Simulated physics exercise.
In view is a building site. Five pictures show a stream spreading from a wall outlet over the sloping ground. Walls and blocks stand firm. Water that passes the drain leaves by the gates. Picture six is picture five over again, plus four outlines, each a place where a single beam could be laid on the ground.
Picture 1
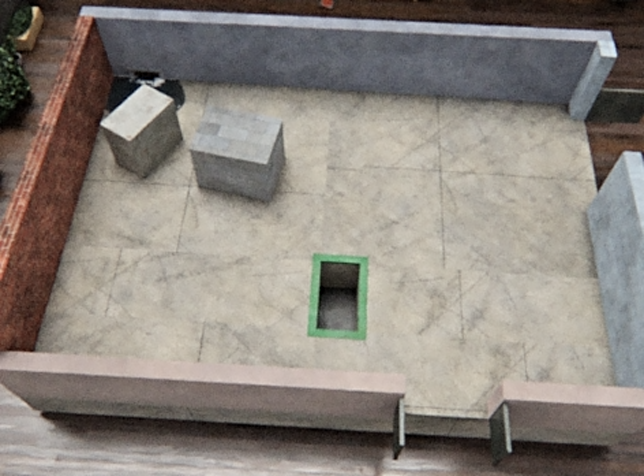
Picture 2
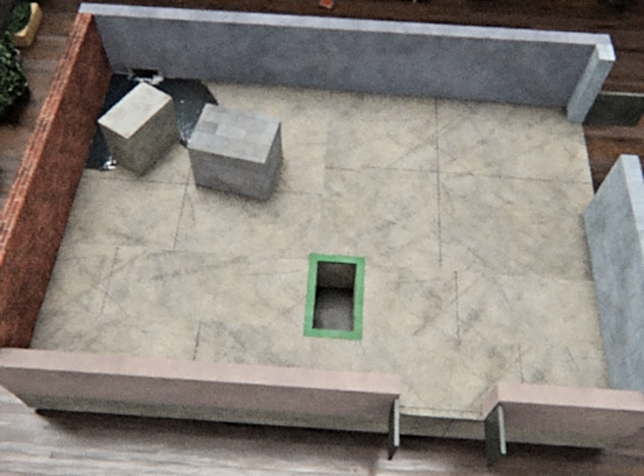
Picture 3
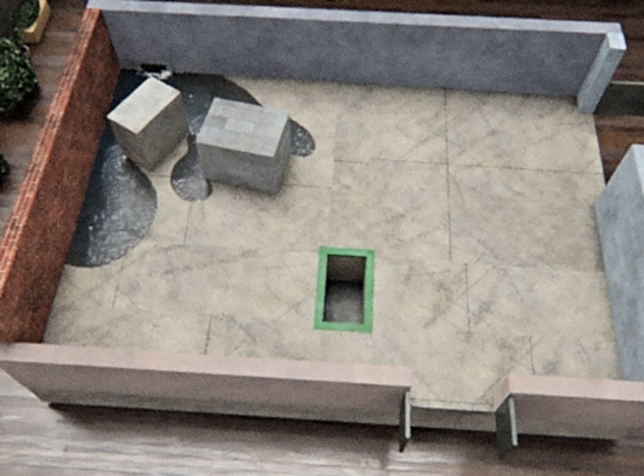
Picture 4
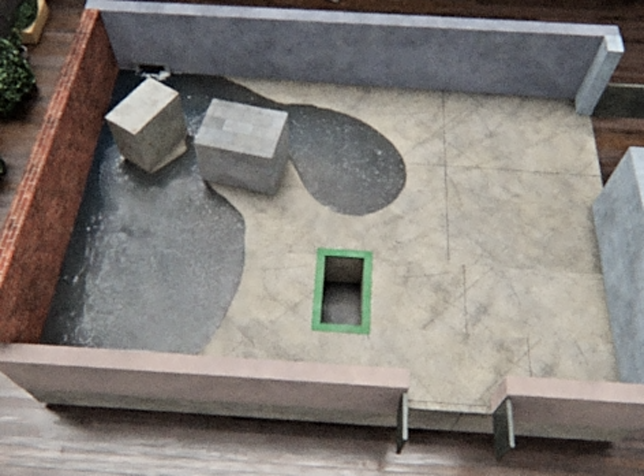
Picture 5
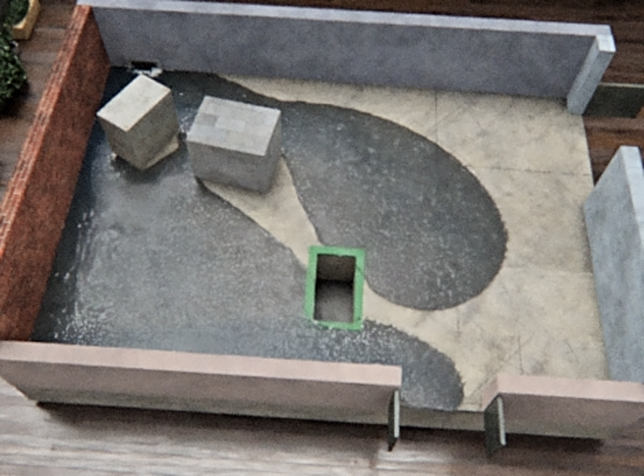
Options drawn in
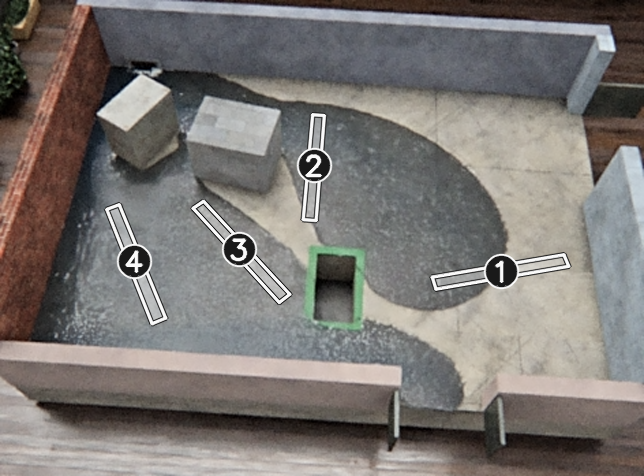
A walled building site with a pale concrete floor is seen from above at an angle, with brick on the left and openings at the right and lower right. Two grey blocks stand at the upper left, and a green-rimmed gully sits near the middle. Dark liquid spreads from the upper-left corner around the blocks, down the left side and rightward in broad lobes, as the view shifts slightly.
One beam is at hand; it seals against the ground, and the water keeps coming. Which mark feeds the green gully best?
2 is best.
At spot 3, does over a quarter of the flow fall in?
No.
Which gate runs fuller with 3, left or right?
The left one.
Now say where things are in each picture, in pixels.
In the first frame, outfall at (147, 74); green gully at (339, 295); open gate at (443, 399); open gate at (578, 163); front seen at (116, 95), 3 % of the ground wet; green gully still dry.
In the second frame, front seen at (109, 163), 7 % of the ground wet; green gully still dry.
In the third frame, front seen at (107, 260), 15 % of the ground wet; green gully still dry.
In the fourth frame, front seen at (195, 328), 35 % of the ground wet; green gully still dry.
In the fifth frame, front seen at (495, 269), 58 % of the ground wet; green gully still dry.
On the marked copy, 1 from (434, 283) to (566, 260); 2 from (309, 220) to (318, 115); 3 from (198, 204) to (284, 298); 4 from (113, 207) to (158, 320).
With 1, about 14 % of the stream goes into the green gully, about 83 % out by the gates.
With 2, about 23 % of the stream goes into the green gully, about 73 % out by the gates.
With 3, about 13 % of the stream goes into the green gully, about 85 % out by the gates.
With 4, about 15 % of the stream goes into the green gully, about 82 % out by the gates.
